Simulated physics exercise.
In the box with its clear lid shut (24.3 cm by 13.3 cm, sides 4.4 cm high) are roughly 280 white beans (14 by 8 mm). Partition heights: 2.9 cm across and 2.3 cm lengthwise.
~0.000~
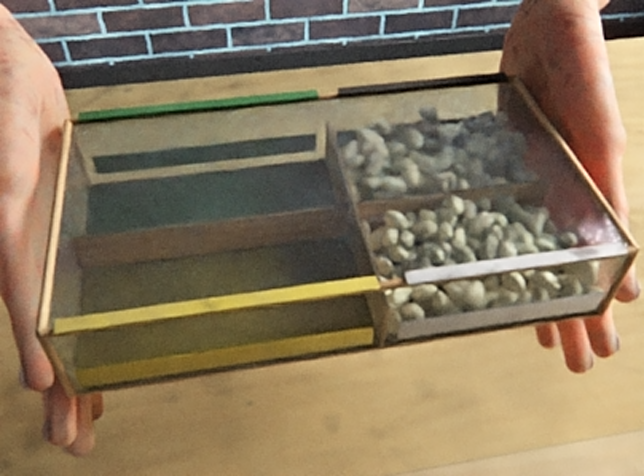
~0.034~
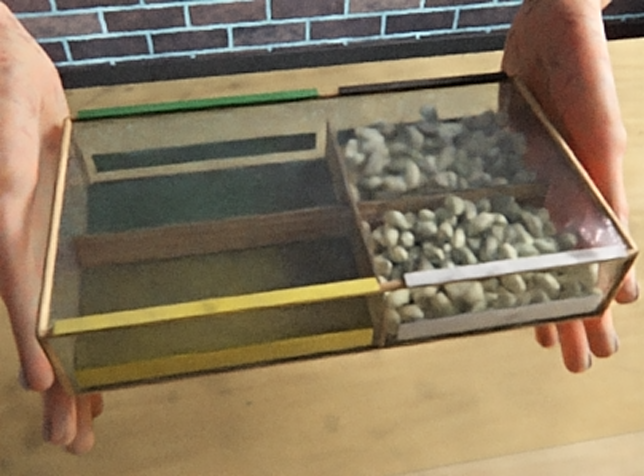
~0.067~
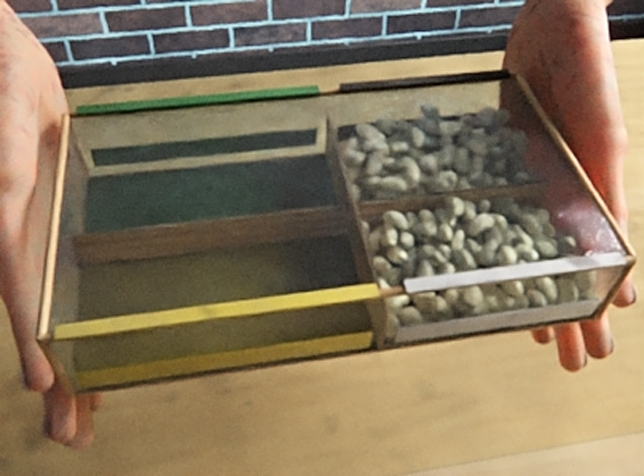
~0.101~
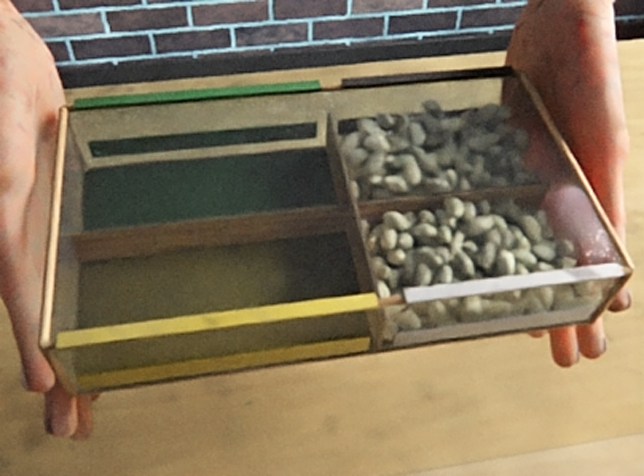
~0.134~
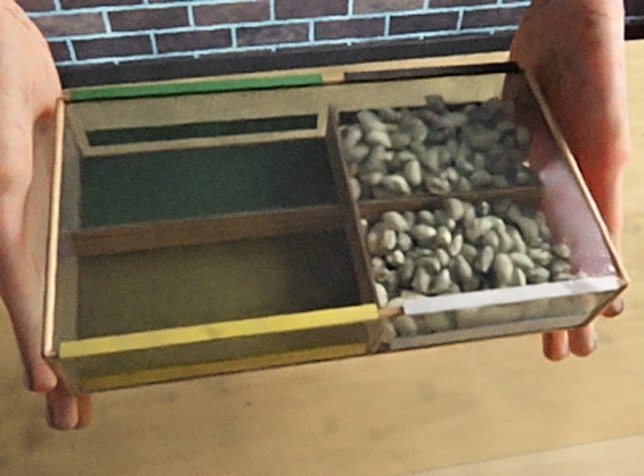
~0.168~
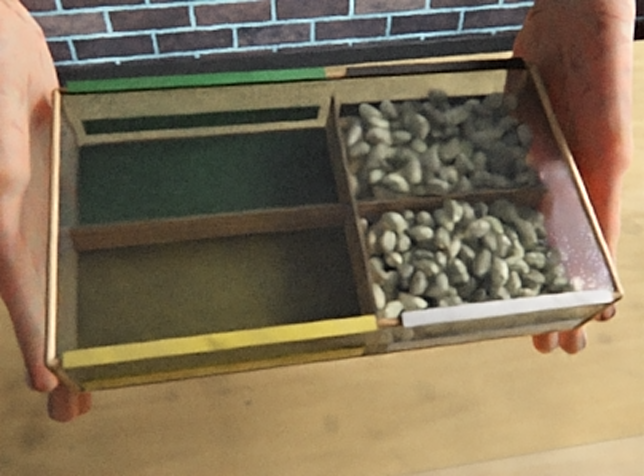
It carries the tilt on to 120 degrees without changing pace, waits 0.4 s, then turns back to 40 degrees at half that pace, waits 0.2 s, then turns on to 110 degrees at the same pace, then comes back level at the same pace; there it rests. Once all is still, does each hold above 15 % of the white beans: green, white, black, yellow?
Green: Under, white: Over, black: Under, yellow: Under.
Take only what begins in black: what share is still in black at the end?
Roughly 10 per cent.
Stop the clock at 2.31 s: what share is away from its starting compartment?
About 50 per cent.
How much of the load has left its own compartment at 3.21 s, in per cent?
About 50 per cent.
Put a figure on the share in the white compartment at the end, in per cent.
Roughly 95 per cent.
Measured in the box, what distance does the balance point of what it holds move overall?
Some 4.0 cm.
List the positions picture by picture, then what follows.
The first picture shows box at (356, 296); tilt 0 degrees; white 45 %, black 55 %.
The second picture shows box at (356, 298); tilt 1 degrees.
The third picture shows box at (355, 303); tilt 3 degrees.
The fourth picture shows box at (355, 312); tilt 7 degrees; low side front.
The fifth picture shows box at (354, 322); tilt 12 degrees; low side front.
The sixth picture shows box at (353, 331); tilt 17 degrees; low side front; white 45 %, black 55 %. It turns about 160 degrees a second.
After 1.34 s, tilt 118 degrees; white 85 %, black 15 %, yellow 5 %; middle of all pieces near (426, 220).
After 2.31 s, tilt 41 degrees; white 90 %, black 5 %, yellow 5 %; middle of all pieces near (463, 273).
After 3.21 s, tilt 105 degrees; white 90 %, black 5 %, yellow 5 %; middle of all pieces near (426, 232).
Then, at 4.07 s, tilt 0 degrees; white 95 %, black 5 %, yellow 5 %; middle of all pieces near (479, 254).
In the end, at 4.6 s, green 0 %, white 95 %, black 5 %, yellow 5 %.
